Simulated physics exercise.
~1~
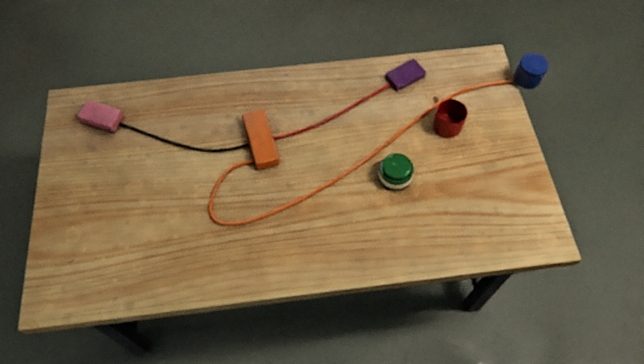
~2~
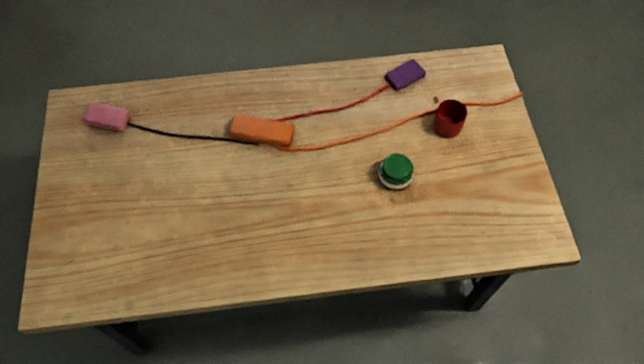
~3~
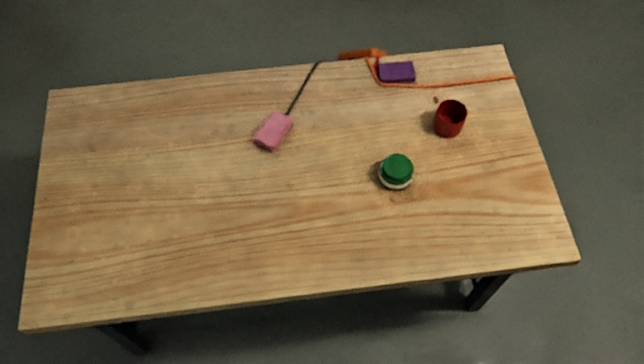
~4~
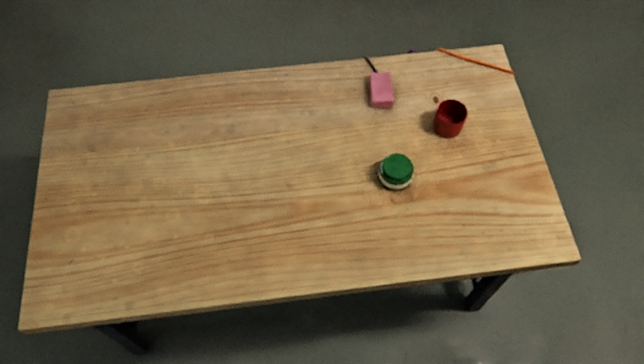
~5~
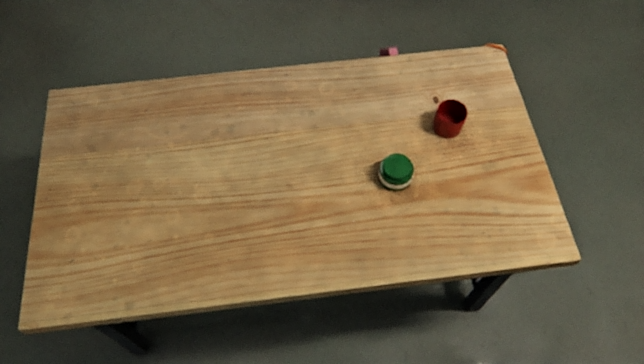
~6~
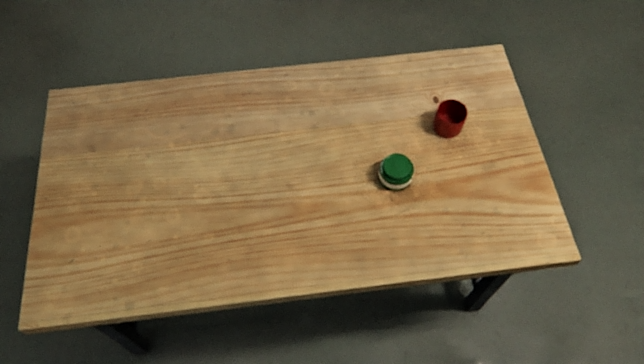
At the start, a wooden table holds an orange strip joined by cables to a pink block, a purple block and a blue cylinder at the right edge, with a red cup and a green-lidded jar nearby. The blue cylinder drops out of sight, and the orange strip turns and shifts up slightly. The strip then slides to the far edge, dragging the pink block rightward. Next the strip and purple block disappear over that edge, and the pink block follows them over. Finally, only the red cup and green jar remain, unmoved, on the table.
